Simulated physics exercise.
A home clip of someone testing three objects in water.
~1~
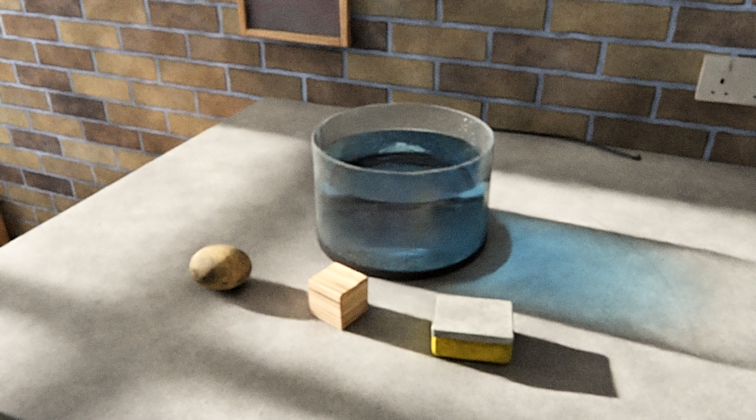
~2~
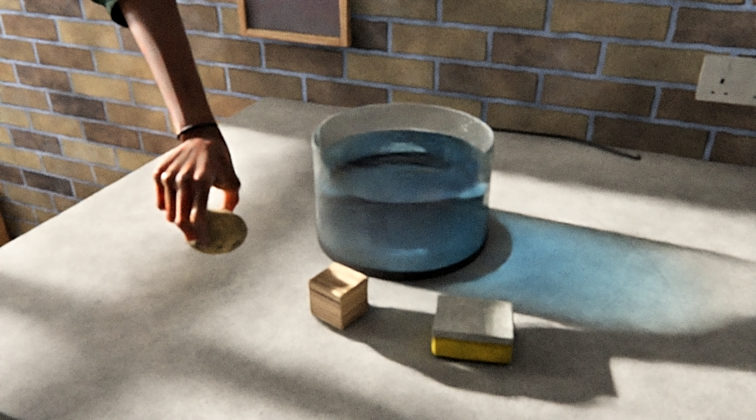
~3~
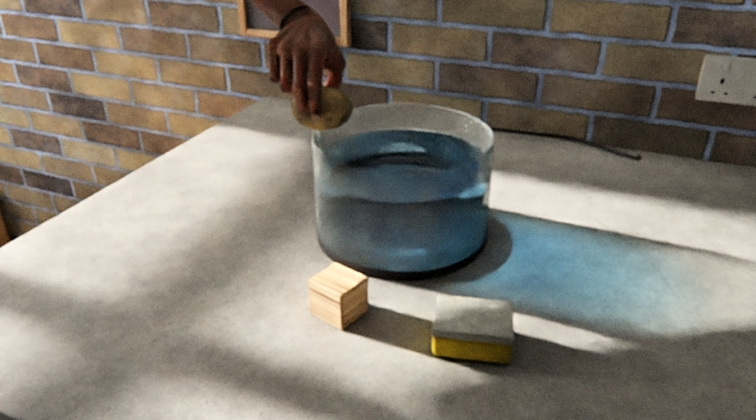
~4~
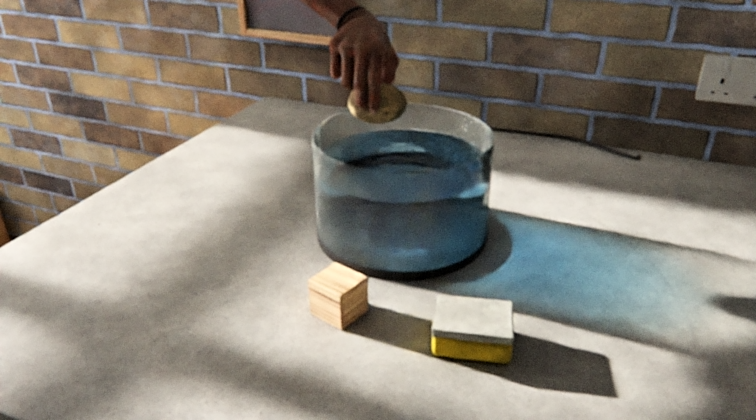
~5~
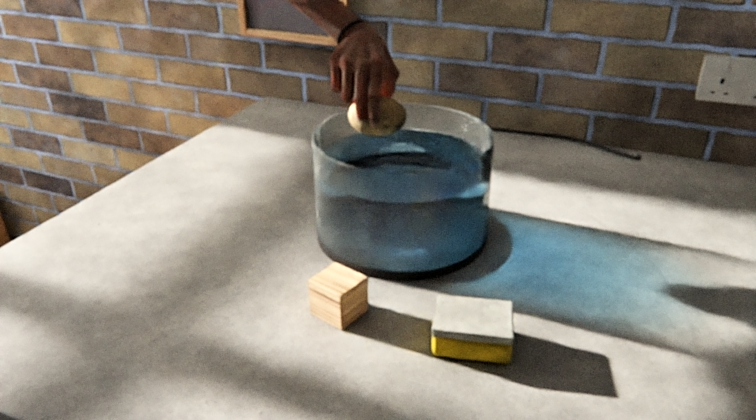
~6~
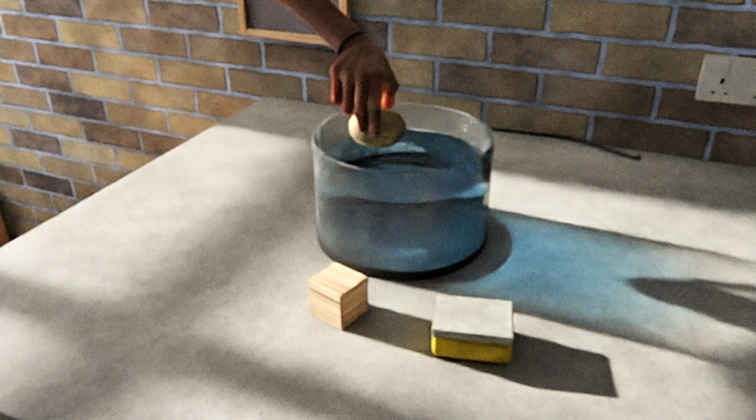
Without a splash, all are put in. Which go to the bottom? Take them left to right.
From the left: It ends on the bottom, it bobs on top, it bobs on top.
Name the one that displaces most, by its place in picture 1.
The left object.
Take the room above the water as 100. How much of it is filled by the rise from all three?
Roughly 14 per cent.
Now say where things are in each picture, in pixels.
In the first frame, the row from the left; potato (222, 267); wooden block (339, 295); sponge (472, 329).
In the second frame, a hand picks up the potato; potato (216, 231); sponge (472, 329).
In the third frame, it is carried over; potato (323, 108); wooden block (339, 295).
In the fourth frame, it is above the big bowl; potato (378, 103); sponge (472, 329).
In the fifth frame, it comes down; potato (378, 116); wooden block (339, 295).
In the sixth frame, it is just over the surface; potato (378, 127); wooden block (339, 295); sponge (472, 329).
A moment on, the potato drops to the bottom.
Further on, the wooden block stays afloat.
When it is over, the sponge stays afloat; afloat, wooden block and sponge.
